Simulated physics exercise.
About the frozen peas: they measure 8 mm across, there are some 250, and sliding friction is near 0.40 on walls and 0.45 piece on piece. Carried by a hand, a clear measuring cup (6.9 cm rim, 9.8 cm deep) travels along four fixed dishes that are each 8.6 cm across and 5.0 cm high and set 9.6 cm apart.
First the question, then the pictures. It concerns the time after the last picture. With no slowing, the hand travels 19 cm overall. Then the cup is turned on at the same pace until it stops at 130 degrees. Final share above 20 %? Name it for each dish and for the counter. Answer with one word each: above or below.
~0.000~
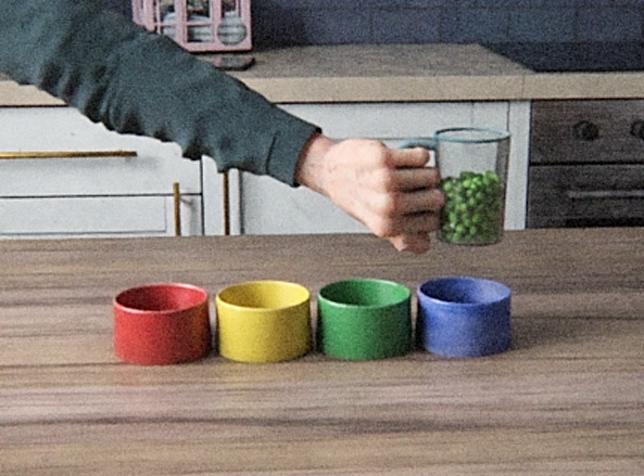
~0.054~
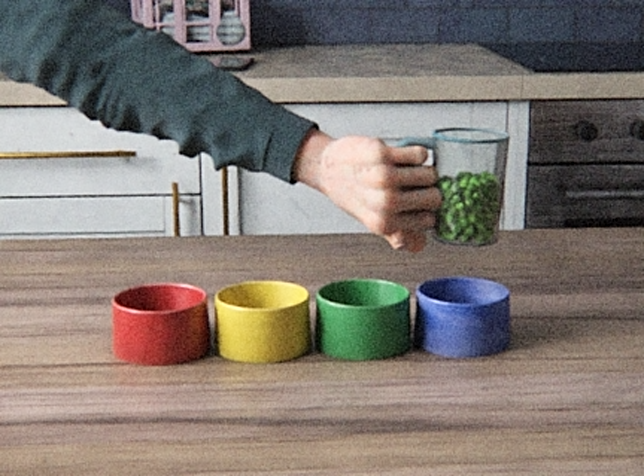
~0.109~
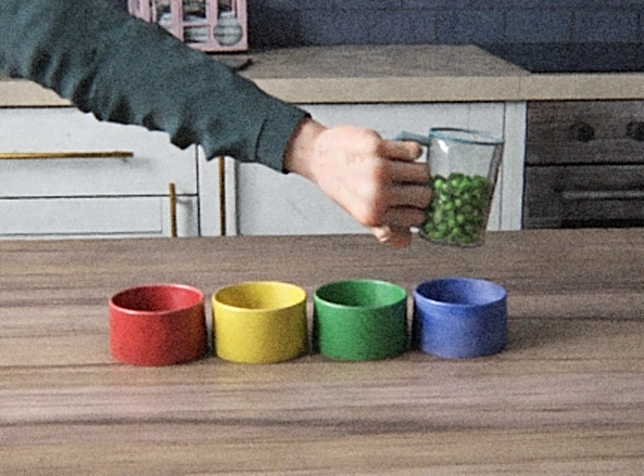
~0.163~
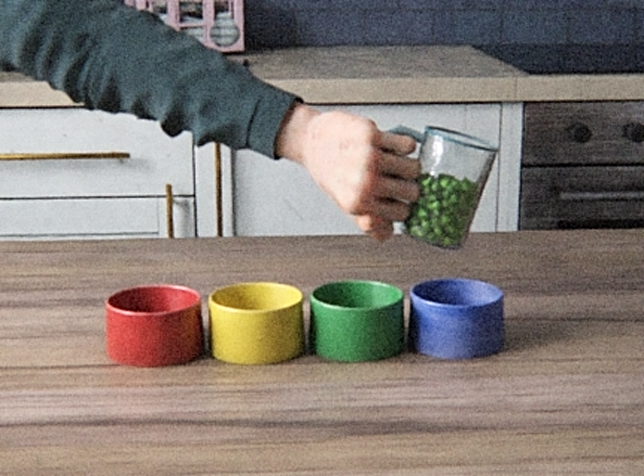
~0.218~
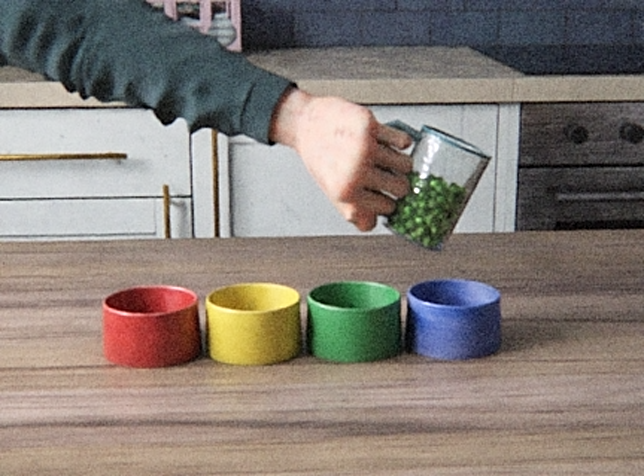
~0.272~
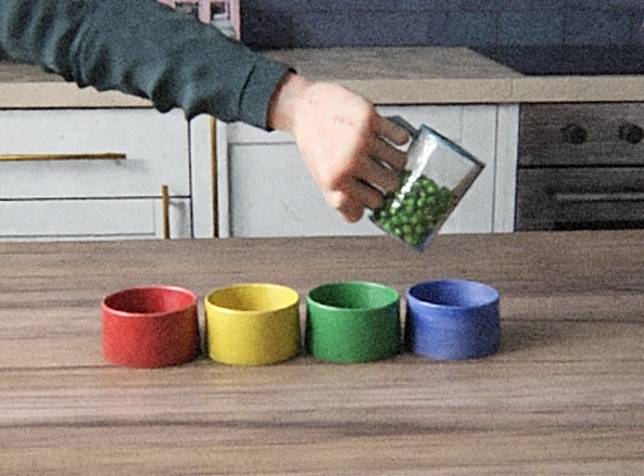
Red below, blue below, green above, yellow below, counter below.
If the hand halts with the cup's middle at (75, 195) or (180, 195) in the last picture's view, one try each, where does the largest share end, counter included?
Most lands at green on the first run and at green on the second.
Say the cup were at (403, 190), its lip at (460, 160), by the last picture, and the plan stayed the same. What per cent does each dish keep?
Red 0, blue 0, green 90, yellow 0.
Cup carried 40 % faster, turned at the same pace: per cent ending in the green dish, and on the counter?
Shares: Green 80, counter 20.
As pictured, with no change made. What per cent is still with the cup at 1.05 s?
About 15 per cent.
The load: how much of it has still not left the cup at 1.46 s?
About 0 per cent.
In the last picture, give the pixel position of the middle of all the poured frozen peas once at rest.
I'd put it at about (355, 325).
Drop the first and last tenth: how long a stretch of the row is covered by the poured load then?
About 5 cm.
After 0.74 s, tilt 102 degrees; cup holds 100 %.
Then, at 1.05 s, tilt 130 degrees; cup holds 15 %, blue 5 %, green 80 %.
After 1.46 s, tilt 130 degrees; cup holds 0 %, blue 5 %, green 95 %.
At rest (1.8 s), red 0 %, blue 5 %, green 95 %, yellow 0 %, counter 5 %.
